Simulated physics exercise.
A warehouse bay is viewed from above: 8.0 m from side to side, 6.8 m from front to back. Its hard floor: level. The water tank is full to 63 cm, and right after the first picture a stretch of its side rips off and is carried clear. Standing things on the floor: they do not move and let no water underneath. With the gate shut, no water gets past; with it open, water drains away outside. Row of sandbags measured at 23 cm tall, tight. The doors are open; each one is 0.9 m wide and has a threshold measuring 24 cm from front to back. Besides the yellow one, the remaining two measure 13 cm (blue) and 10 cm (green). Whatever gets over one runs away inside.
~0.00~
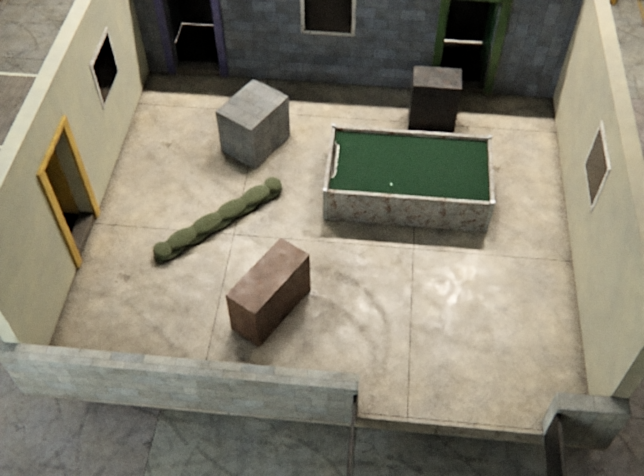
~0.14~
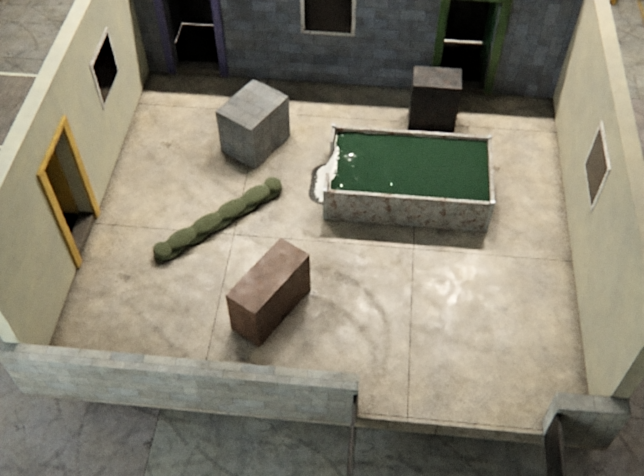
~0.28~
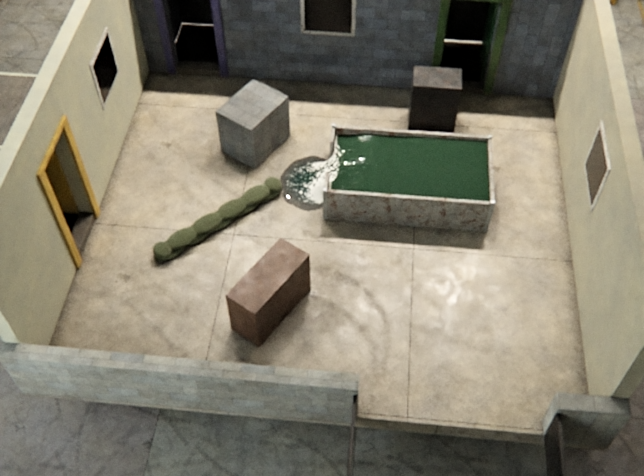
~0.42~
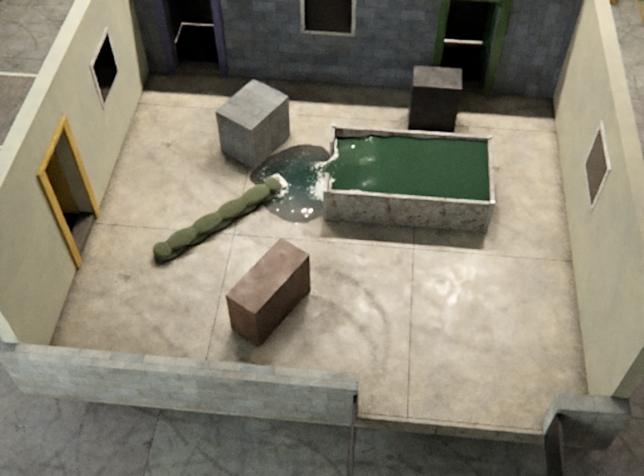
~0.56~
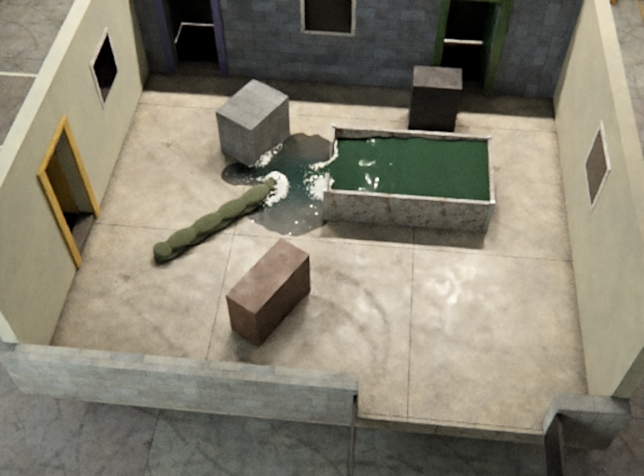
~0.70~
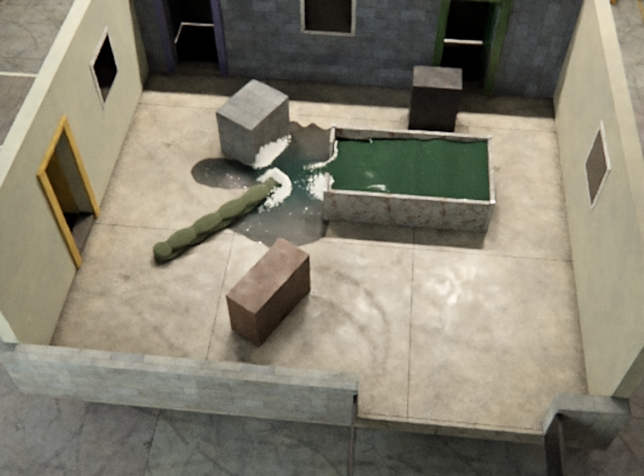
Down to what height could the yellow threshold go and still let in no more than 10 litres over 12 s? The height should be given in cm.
I would say down to about 11 cm.
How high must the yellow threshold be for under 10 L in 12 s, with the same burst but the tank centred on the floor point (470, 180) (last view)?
9.0 cm, give or take.
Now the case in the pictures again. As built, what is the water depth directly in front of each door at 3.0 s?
Blue door: 0 cm; green door: 1 cm; yellow door: 15 cm.
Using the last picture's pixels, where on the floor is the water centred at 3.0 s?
The water is centred near (327, 198).
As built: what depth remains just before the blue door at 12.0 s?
The depth there is around 6.5 cm.
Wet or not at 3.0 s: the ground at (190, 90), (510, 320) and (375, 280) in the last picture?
Okay, in order that's stayed dry, stayed dry and finally stayed dry.
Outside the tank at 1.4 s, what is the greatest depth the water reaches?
Around 38 centimetres.
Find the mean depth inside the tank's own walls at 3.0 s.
I'd put it near 36 cm.
After 1.4 s water covers 15 % of the floor, deepest (38 cm) near (275, 171); it has not reached the yellow door.
After 3.0 s water covers 40 % of the floor, deepest (29 cm) near (267, 163); 15 cm at the yellow door, 0 litres in over its 15 cm threshold.
After 12.0 s water covers 95 % of the floor, deepest (10 cm) near (282, 187); 8 cm at the yellow door, 0 litres in over its 15 cm threshold.
At the yellow door as built, the water arrived by 2.3 s and peaked near 16 cm at 3.2 s.
Run again over the same 12 s with other heights there, 28 litres in over 9 cm, 4 litres over 12.5 cm. The limit of 10 litres is kept from about 11 cm up.
